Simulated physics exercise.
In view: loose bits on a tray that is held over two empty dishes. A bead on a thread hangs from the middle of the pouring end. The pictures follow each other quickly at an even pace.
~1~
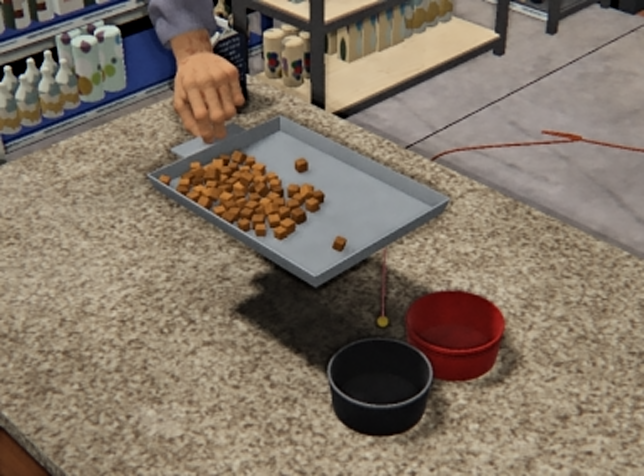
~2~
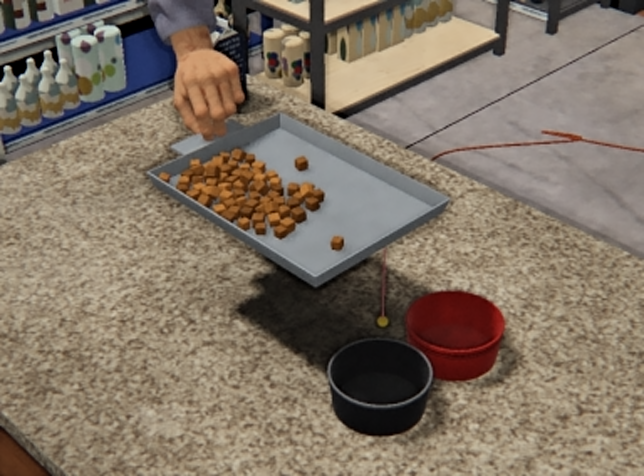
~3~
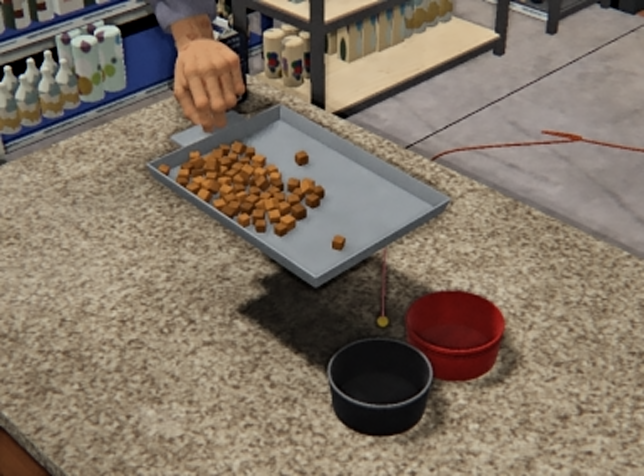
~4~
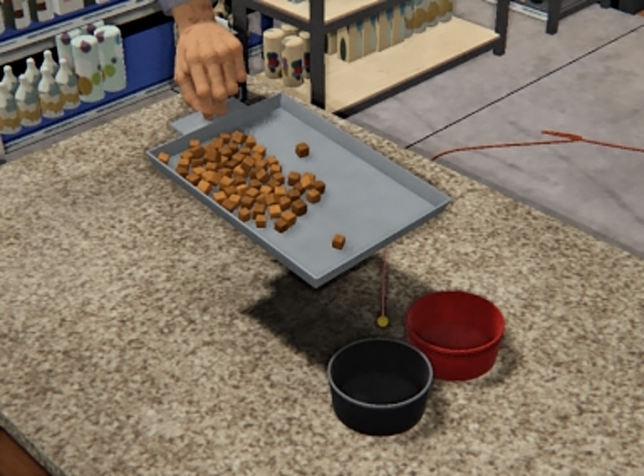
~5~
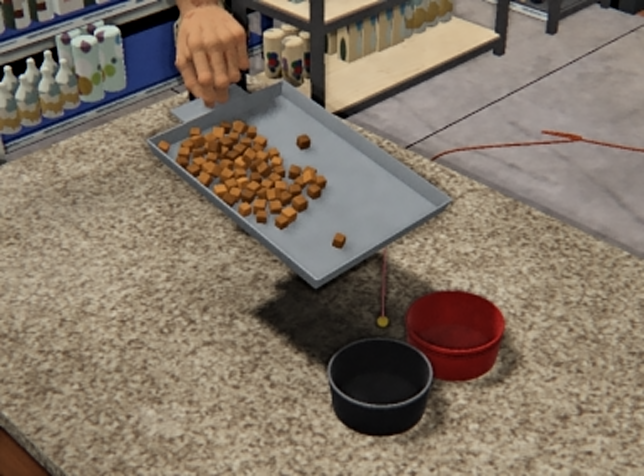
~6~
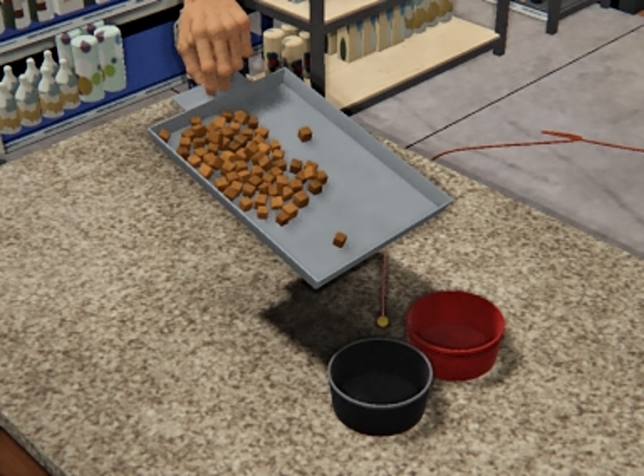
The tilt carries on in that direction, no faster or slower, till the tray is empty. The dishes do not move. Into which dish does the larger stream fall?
The left one ends fuller.
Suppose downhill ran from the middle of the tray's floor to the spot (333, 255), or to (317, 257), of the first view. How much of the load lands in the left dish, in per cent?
In turn 50 and 30 in a hundred.
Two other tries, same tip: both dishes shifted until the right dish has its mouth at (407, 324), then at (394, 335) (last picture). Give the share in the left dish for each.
Near 30 % and 20 %.
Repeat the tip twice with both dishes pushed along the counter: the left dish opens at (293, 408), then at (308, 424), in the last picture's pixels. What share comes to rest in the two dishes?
About 30 and 60 per cent.
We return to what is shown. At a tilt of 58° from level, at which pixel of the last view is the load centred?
Near (354, 226).
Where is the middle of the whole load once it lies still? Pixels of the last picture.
Near (393, 400).
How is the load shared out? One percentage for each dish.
The left dish has 50 per cent, the right dish has 20.
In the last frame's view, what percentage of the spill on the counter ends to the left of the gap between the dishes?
Near 40 %.
Soon, tray tipped steeply; nearly all on the tray; a stray few in the air.
A while on, tray tipped right over; about two thirds on the tray; a small part in the left dish; a small part in the right dish; a small part outside both; a small part in the air.
Towards the end, tray tipped past a quarter turn; about half in the left dish; about a quarter in the right dish; about a quarter outside both.
Finally, tray tipped past a quarter turn; about half in the left dish; about a quarter in the right dish; about a quarter outside both.
